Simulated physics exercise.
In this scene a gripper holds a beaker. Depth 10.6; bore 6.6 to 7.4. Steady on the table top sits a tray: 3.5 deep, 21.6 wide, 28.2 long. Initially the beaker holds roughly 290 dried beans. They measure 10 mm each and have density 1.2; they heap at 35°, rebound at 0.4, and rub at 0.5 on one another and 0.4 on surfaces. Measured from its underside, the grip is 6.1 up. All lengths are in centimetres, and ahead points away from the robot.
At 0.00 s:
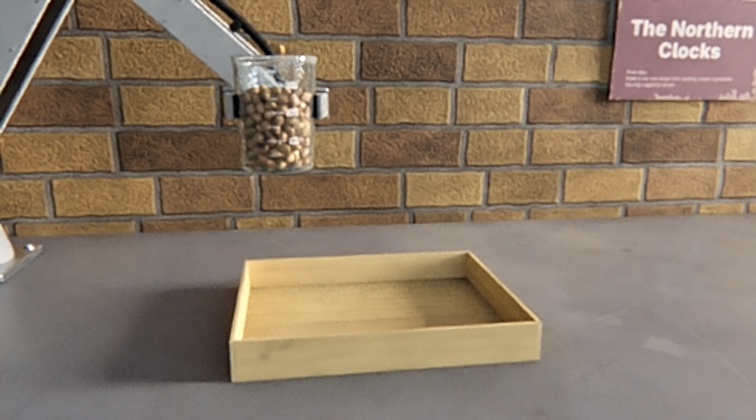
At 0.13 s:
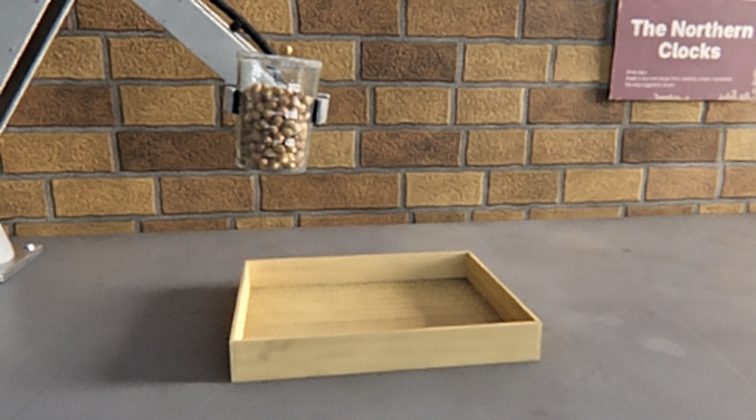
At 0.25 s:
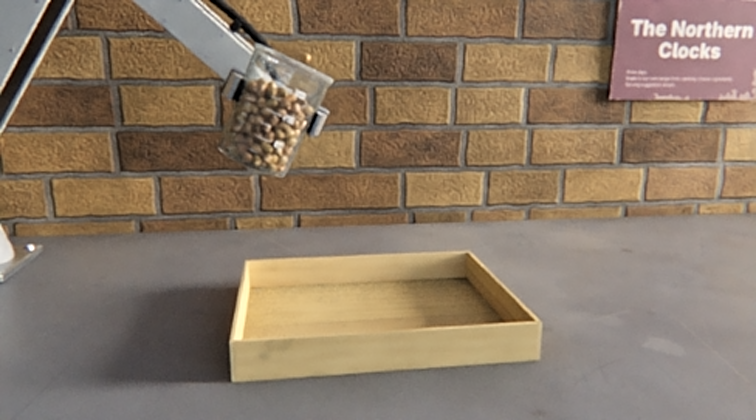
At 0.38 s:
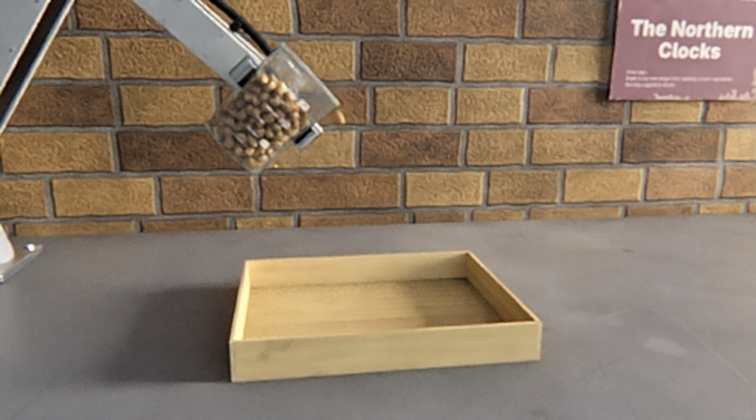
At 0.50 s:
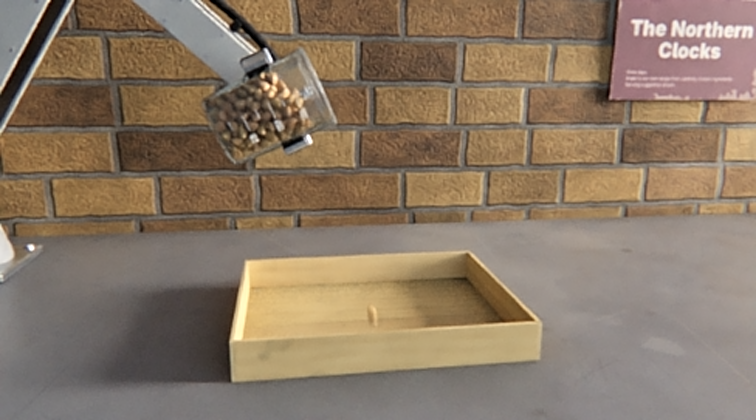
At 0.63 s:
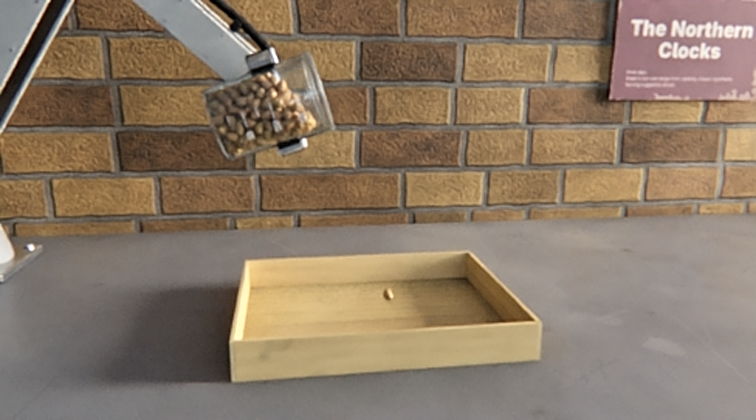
At the start, a robotic gripper holds a clear beaker of dried beans upright above and behind a shallow wooden tray on a grey table. The gripper tilts the beaker steadily to the right, and one bean drops into the empty tray. The beaker leans further, the single bean lying in the tray.
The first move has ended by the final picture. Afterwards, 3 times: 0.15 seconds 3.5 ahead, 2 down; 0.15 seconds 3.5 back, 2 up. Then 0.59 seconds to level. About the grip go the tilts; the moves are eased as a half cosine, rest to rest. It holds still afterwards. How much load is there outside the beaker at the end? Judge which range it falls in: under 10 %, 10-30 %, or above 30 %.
It falls under 10 %.
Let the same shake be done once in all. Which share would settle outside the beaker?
It would come to about 0 %.
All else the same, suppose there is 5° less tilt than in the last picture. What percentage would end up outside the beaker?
Roughly 0 in a hundred.
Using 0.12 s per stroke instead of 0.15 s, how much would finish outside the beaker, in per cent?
In that case some 15 per cent.
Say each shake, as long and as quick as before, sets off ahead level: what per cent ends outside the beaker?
Some 20 per cent.
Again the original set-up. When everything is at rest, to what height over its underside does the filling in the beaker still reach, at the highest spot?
The top sits some 10.0 cm up.
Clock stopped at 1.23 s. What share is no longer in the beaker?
I'd say some 5 percent.
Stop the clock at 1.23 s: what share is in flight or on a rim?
My guess is some 1 in a hundred.
After 1.23 s, tilted 72° forward, highest piece 25 above the table; 277 in the beaker, 6 in the tray, 3 in flight or on a rim.
After 1.82 s, tilted 37° forward, highest piece 26 above the table; 276 in the beaker, 10 in the tray.
After 2.32 s, level, highest piece 27 above the table; 276 in the beaker, 10 in the tray.
After 3.37 s, level, highest piece 27 above the table; 276 in the beaker, 10 in the tray.
In the end, 276 in the beaker, 10 in the tray. That is 3 % outside the beaker.
